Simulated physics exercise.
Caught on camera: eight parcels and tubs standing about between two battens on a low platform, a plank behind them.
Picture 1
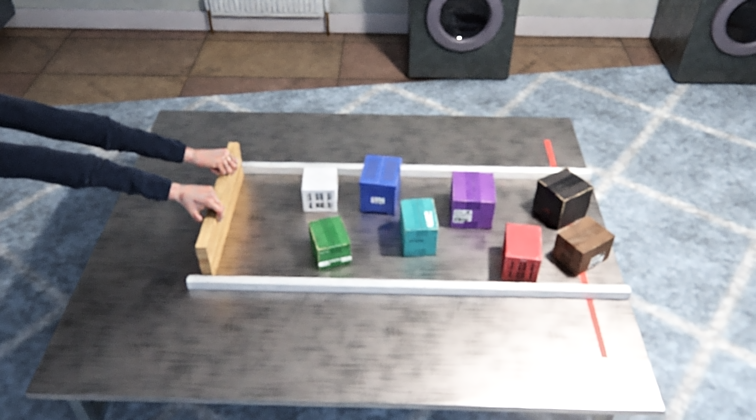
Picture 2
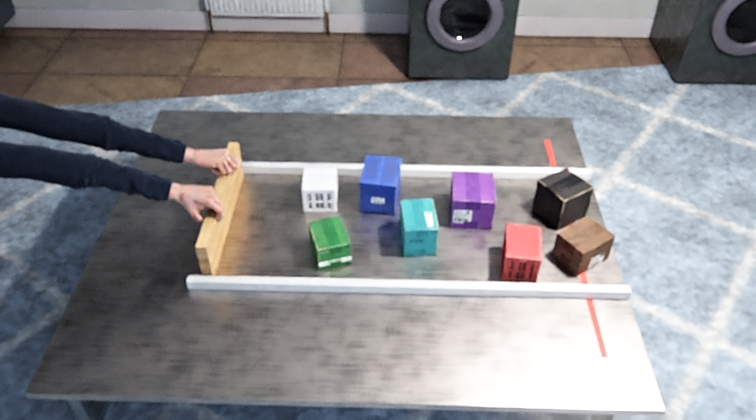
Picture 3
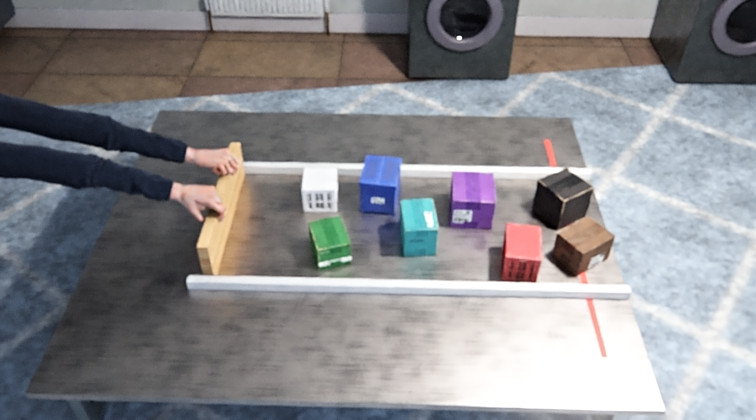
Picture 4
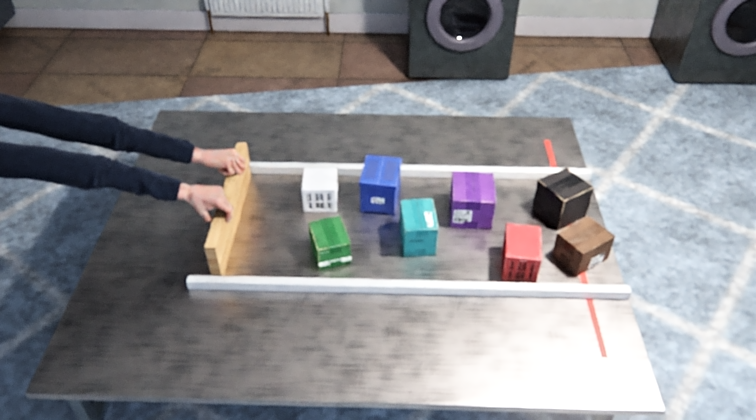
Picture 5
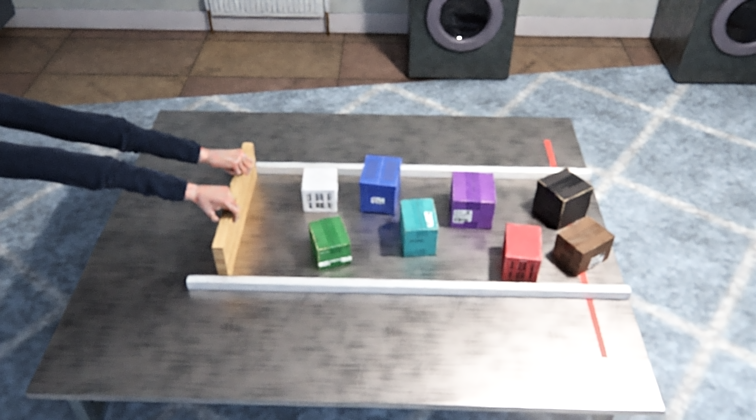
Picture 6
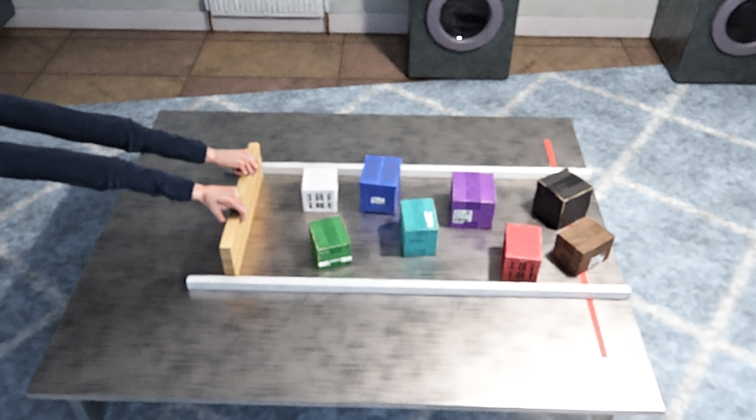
On a low platform, two hands slide a wooden plank slightly right towards eight colourful parcels standing still between white battens.
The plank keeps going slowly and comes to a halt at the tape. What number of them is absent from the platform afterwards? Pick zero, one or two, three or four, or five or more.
Five or more of them.
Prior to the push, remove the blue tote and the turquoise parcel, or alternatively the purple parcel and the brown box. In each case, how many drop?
You'd get 4 in the first case and 4 in the second one.
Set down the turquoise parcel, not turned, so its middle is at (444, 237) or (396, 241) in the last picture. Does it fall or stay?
Taking them in order, it gets knocked off and then gets knocked off.
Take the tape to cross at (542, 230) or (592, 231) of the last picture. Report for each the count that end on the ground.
Try 1: 3; try 2: 6.
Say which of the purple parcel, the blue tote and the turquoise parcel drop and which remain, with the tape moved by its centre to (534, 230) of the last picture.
The purple parcel goes down, while the blue tote keeps its spot and the turquoise parcel keeps its spot.
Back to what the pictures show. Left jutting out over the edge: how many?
The answer comes to 0.
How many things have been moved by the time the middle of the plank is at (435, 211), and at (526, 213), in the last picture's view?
Counts: 6, 8.
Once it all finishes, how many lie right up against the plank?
All in all, 2.
A little later, none off yet; brown box at rest near (583, 246); black parcel at rest near (562, 199); red crate at rest near (521, 253).
When it is over, the number that fall off is five or more; down, blue tote, turquoise parcel, purple parcel, red crate, black parcel and brown box.
